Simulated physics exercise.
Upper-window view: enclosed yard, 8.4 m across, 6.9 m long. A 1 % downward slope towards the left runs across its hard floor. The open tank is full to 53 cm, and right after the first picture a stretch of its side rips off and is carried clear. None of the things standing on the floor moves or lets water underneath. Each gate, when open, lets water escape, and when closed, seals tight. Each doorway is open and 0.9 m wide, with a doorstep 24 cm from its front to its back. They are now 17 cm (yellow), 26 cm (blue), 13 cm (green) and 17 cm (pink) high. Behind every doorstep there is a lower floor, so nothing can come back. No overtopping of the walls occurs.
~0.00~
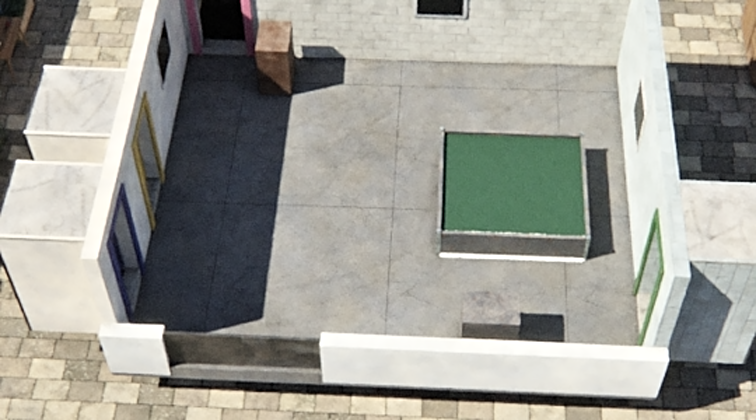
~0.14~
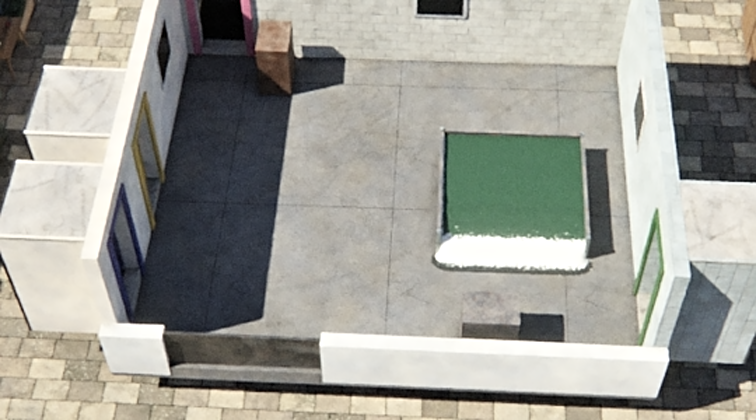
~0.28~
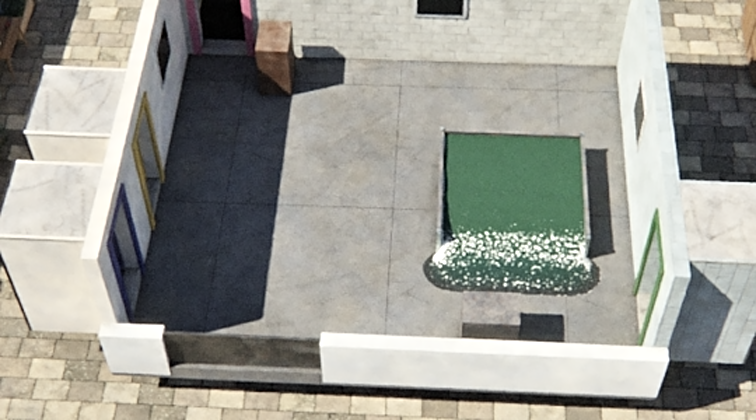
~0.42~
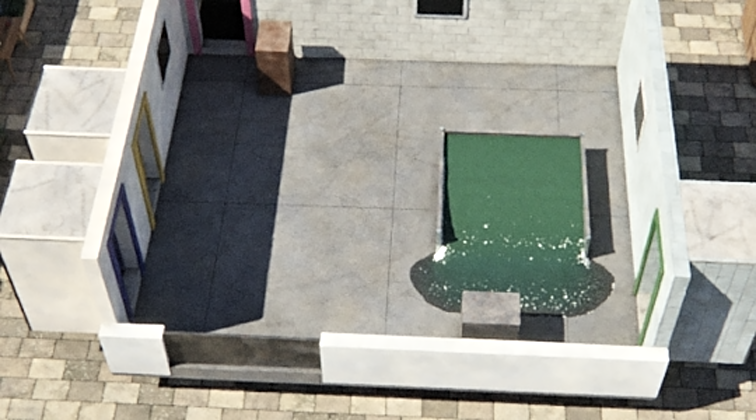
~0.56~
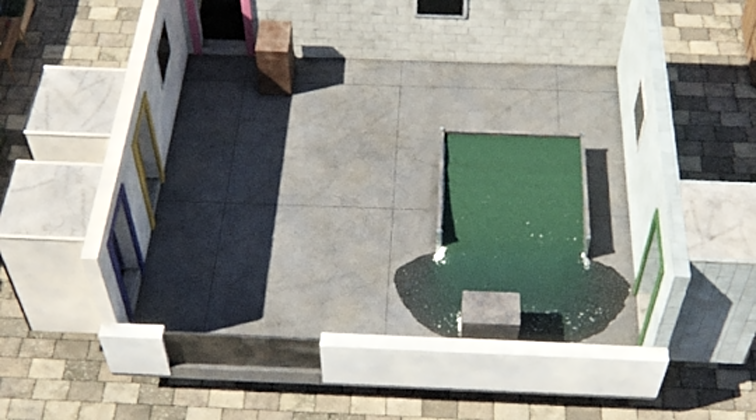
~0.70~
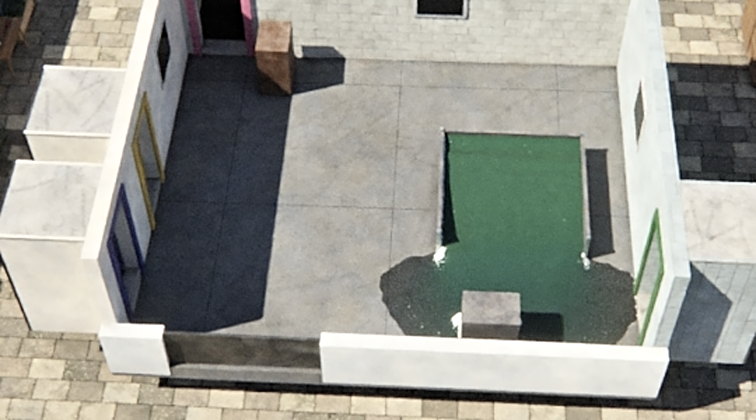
Green water stands still in an open rectangular tank on the right of a walled grey yard, seen from a high window, with a brown block at the back left and a grey block near the front wall. The tank's near side gives way, and white, foaming water pours out towards the viewer. It fans across the floor, spreads around the grey block and widens to both sides, while the camera stays still.
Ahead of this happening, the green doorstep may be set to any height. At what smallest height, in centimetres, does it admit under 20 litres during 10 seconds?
At about 21 centimetres.
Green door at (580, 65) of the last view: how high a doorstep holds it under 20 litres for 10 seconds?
Something near 14.5 cm.
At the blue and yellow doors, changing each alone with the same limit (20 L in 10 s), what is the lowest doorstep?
You'd want about 18 centimetres at blue and about 7.0 centimetres at yellow.
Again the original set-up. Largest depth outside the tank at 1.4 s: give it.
It gets to close to 38 centimetres there.
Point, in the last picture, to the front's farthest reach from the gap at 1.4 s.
The farthest wet point sits near (357, 362).
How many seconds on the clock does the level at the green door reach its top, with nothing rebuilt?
I'd say near 2.4 seconds.
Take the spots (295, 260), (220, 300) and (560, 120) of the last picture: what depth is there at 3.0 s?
About 0, 4 and 0 cm.
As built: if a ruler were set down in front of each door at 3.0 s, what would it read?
In cm: Yellow 0, blue 1, green 23, pink 0.
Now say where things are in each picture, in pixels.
In the first picture, the open tank at (513, 185) is whole and still, 53 cm deep; the green door at (649, 285) is dry.
In the second picture, the front is at (442, 265), 0.3 m from the gap at (512, 248); 0.6 m2 of floor is wet, 53 cm left at the back.
In the third picture, water pours out at (511, 249) and has run 0.7 m, to (445, 286); about 10 cm deep outside, 53 cm at the back.
In the fourth picture, the gap is at (511, 250), the front 1.2 m out at a hidden place; the back of the open tank holds 53 cm.
In the fifth picture, water pours out at (511, 250) and has run 1.7 m, to (520, 340); about 8 cm deep outside, 53 cm at the back.
In the sixth picture, water pours out at (511, 250) and has run 2.3 m, to a hidden place; about 7 cm deep outside, 52 cm at the back; the green door at (649, 285), 2.4 m from the gap, is still 0.3 m from the nearest water.
After 1.4 s water covers 20 % of the floor, deepest (38 cm) near (491, 320); 9 cm at the green door, 0 litres in over its 13 cm doorstep.
After 3.0 s water covers 30 % of the floor, deepest (35 cm) near (637, 373); 23 cm at the green door, 32 litres in over its 13 cm doorstep.
After 10.0 s water covers 90 % of the floor, deepest (16 cm) near (179, 102); 3 cm at the green door, 105 litres in over its 13 cm doorstep.
At the green door as built, the water arrived by 0.8 s and peaked near 24 cm at 2.4 s.
With a doorstep of 19 cm, 33 litres would have come in within the 10 s; with 25.5 cm, 5 litres. So under 20 litres takes about 21 cm.
